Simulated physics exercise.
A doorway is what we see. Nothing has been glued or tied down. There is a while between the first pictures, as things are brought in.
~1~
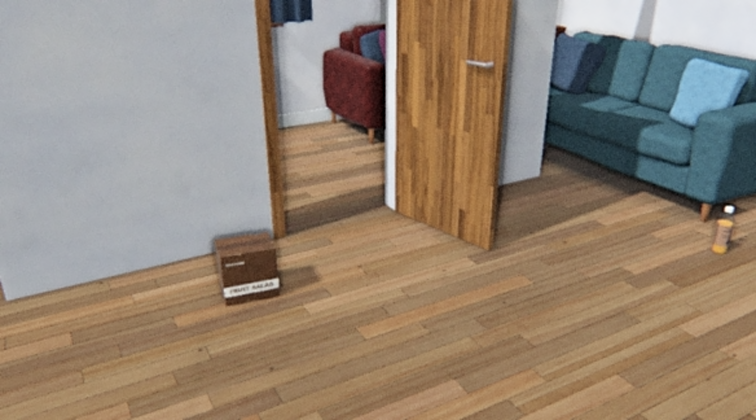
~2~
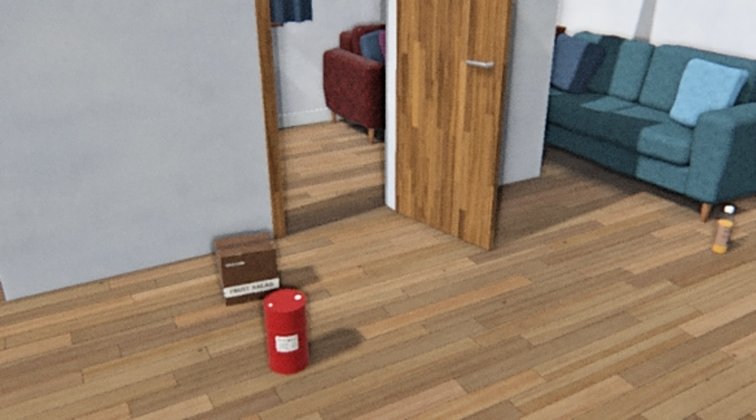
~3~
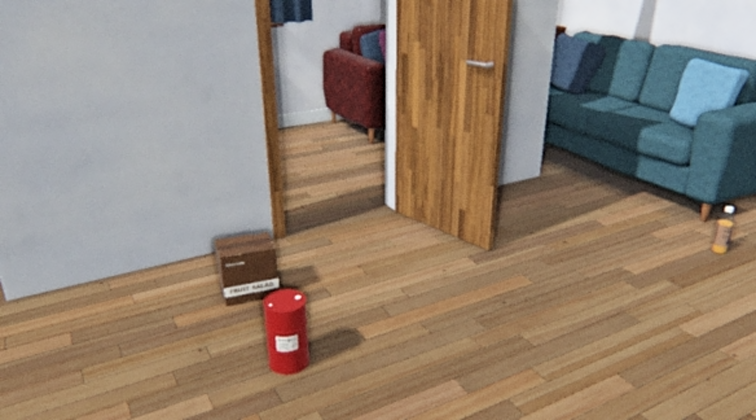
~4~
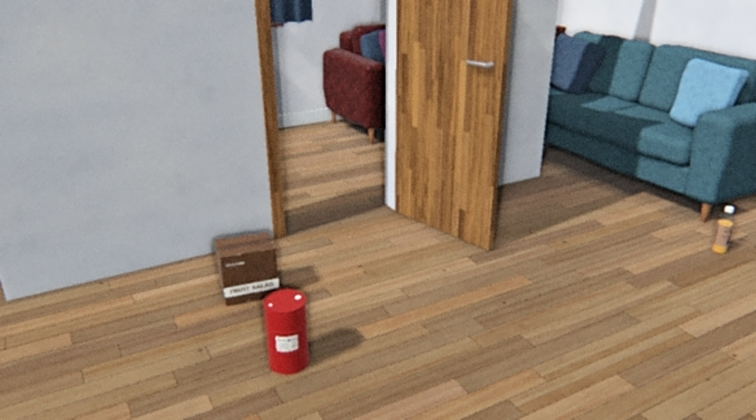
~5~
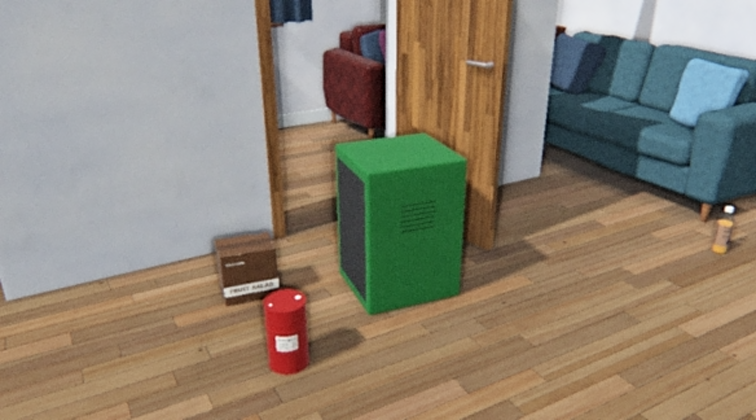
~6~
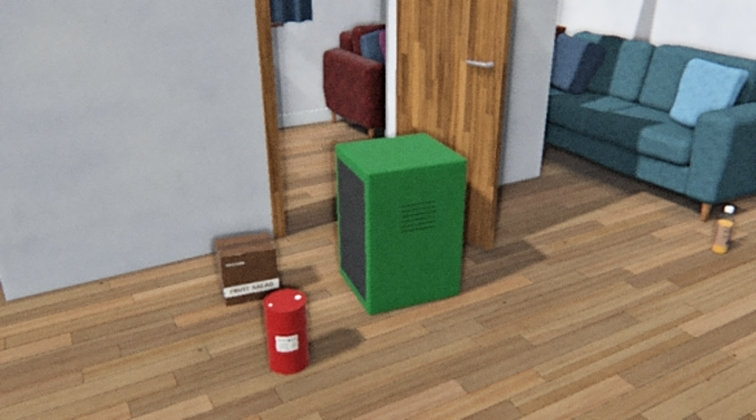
Green appliance appearing in front of a wide-open wooden door, after a red canister appears beside a brown box, everything otherwise still.
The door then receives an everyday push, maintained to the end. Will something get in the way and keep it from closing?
Yes, it gets held up.
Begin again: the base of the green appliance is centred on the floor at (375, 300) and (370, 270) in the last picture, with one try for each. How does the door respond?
So the first time it completes its arc, and the second time it is halted early.
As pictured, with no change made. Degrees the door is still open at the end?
About 75°.
Then, 0.40 s on from there, door at 99°.
Then, 0.70 s on from there, door at 88°.
Then, 0.80 s on from there, door at 84°.
Then, 1.00 s on from there, door at 75°.
In the end, door at 75°; all 3 unmoved. At the end, from the last picture's camera, green appliance near (398, 221).
